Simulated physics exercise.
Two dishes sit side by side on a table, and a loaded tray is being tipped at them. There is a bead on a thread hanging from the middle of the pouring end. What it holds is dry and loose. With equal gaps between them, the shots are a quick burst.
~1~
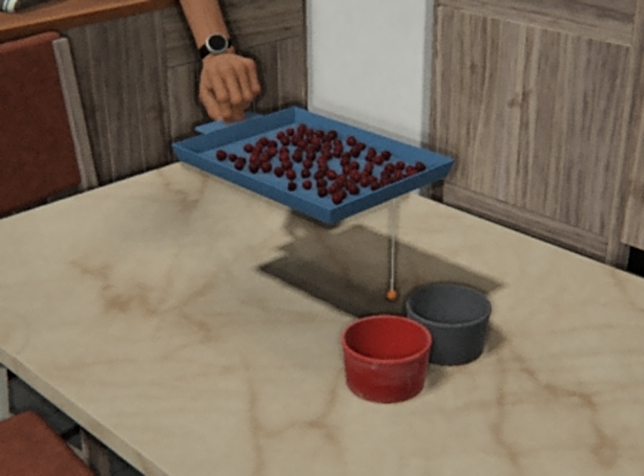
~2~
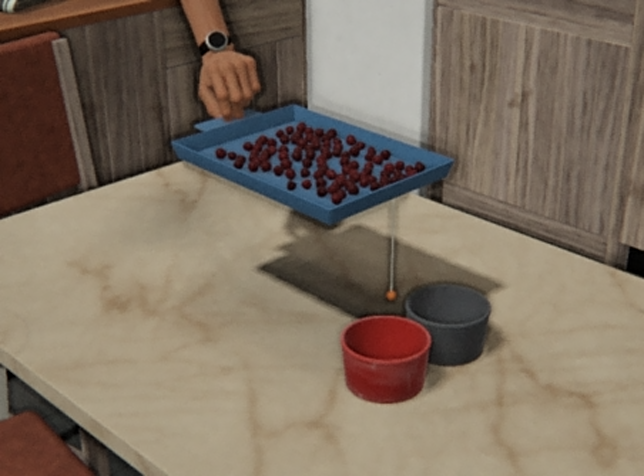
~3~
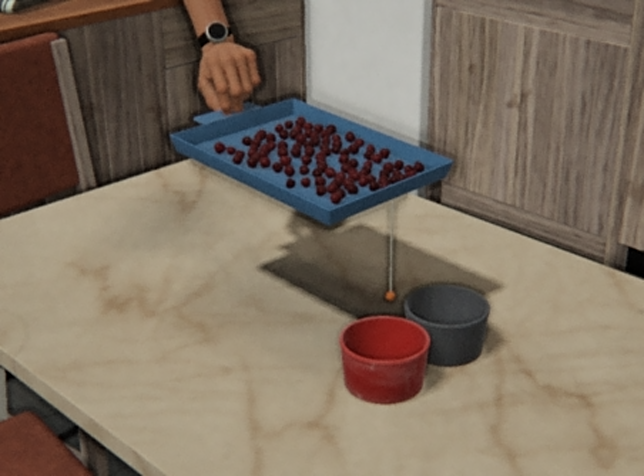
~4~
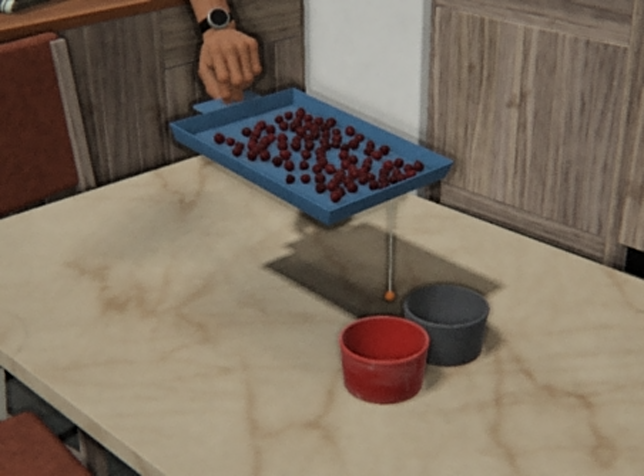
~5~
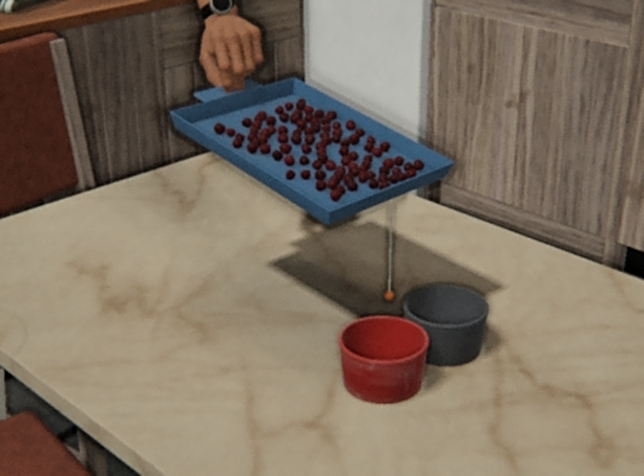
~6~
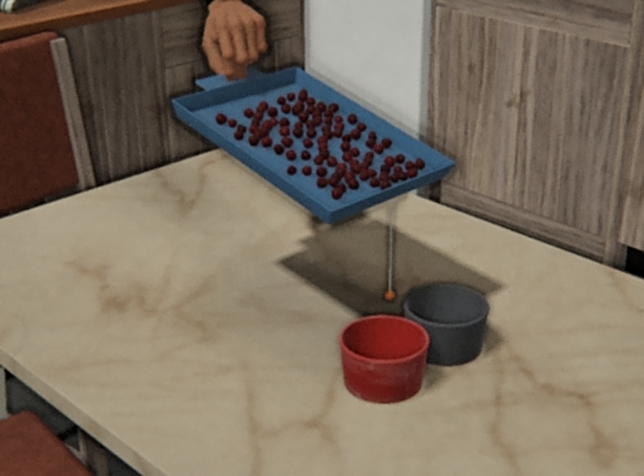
A hand slowly raises the handle end of a blue tray of dark red cherries.
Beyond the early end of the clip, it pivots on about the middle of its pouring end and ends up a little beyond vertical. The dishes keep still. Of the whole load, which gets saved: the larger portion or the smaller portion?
The larger portion.
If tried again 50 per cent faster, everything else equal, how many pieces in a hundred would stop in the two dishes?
That works out at roughly 70 per cent.
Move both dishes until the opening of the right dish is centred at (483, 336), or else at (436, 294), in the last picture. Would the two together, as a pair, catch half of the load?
First place: Short of half; second place: Short of half.
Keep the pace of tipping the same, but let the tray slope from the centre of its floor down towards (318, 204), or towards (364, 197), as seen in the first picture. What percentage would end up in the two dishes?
Roughly 30 per cent, and 60 per cent.
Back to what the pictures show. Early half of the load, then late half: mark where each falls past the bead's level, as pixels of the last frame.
Around (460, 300) at first; around (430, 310) after that.
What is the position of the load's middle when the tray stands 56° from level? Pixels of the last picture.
Centre estimate: (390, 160).
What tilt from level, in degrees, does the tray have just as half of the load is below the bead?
I'd say it is tilted about 110°.
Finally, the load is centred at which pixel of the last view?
Around (446, 348), give or take.
Just after the last frame, tray tipped steeply; almost all on the tray; just a few in the air.
A moment on, tray tipped right over; almost all on the tray; just a few in the left dish; just a few in the right dish; just a few outside both.
Further on, tray tipped past a quarter turn; roughly a quarter in the left dish; roughly half in the right dish; roughly a third outside both.
When it is over, tray tipped past a quarter turn; roughly a quarter in the left dish; roughly half in the right dish; roughly a third outside both.
